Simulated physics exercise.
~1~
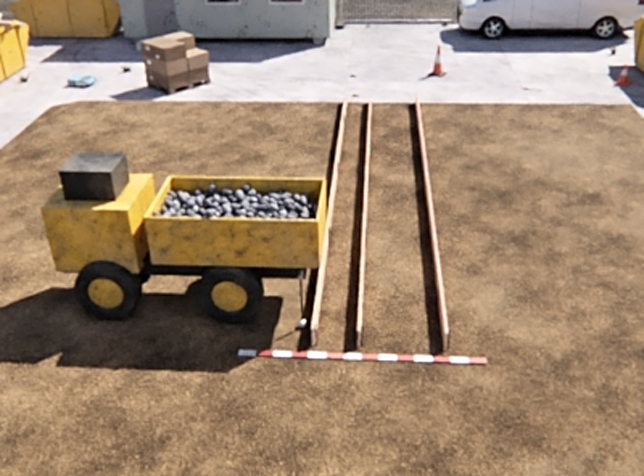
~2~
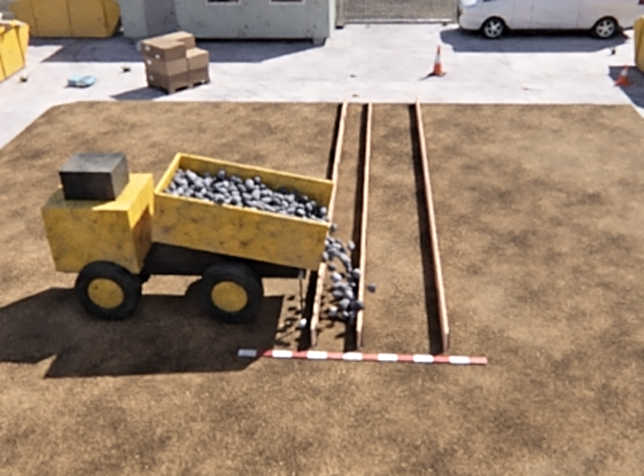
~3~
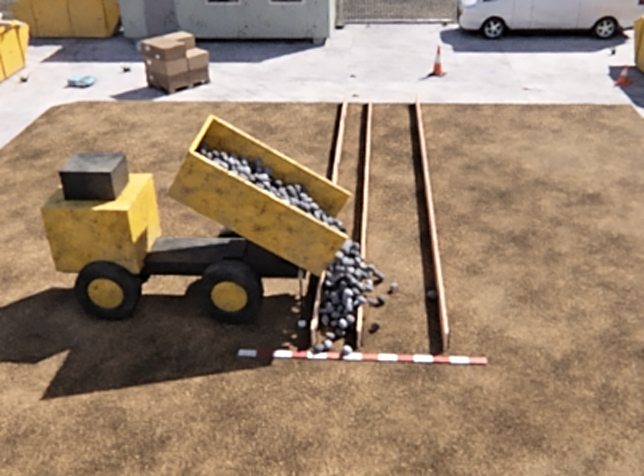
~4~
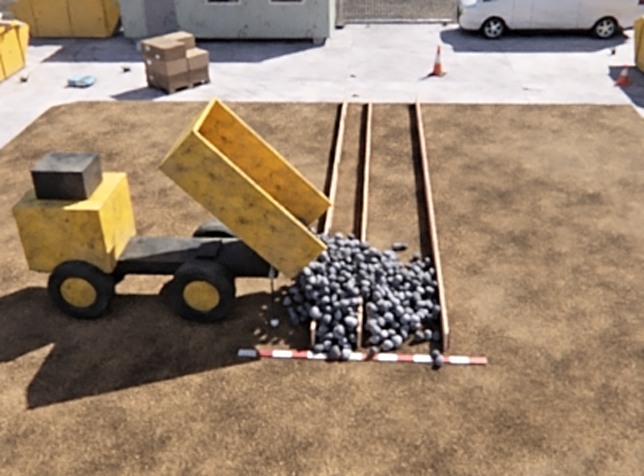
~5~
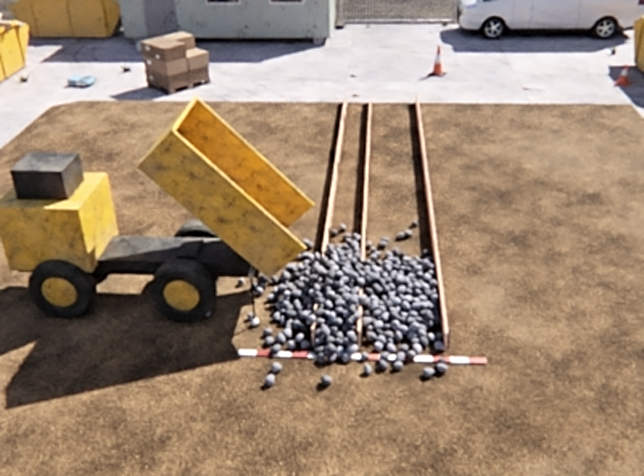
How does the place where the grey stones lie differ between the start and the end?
At the start the stones are loaded in the truck's yellow bed. At the end they lie in a spread-out heap on the ground to the right of the truck, over and between the boards.
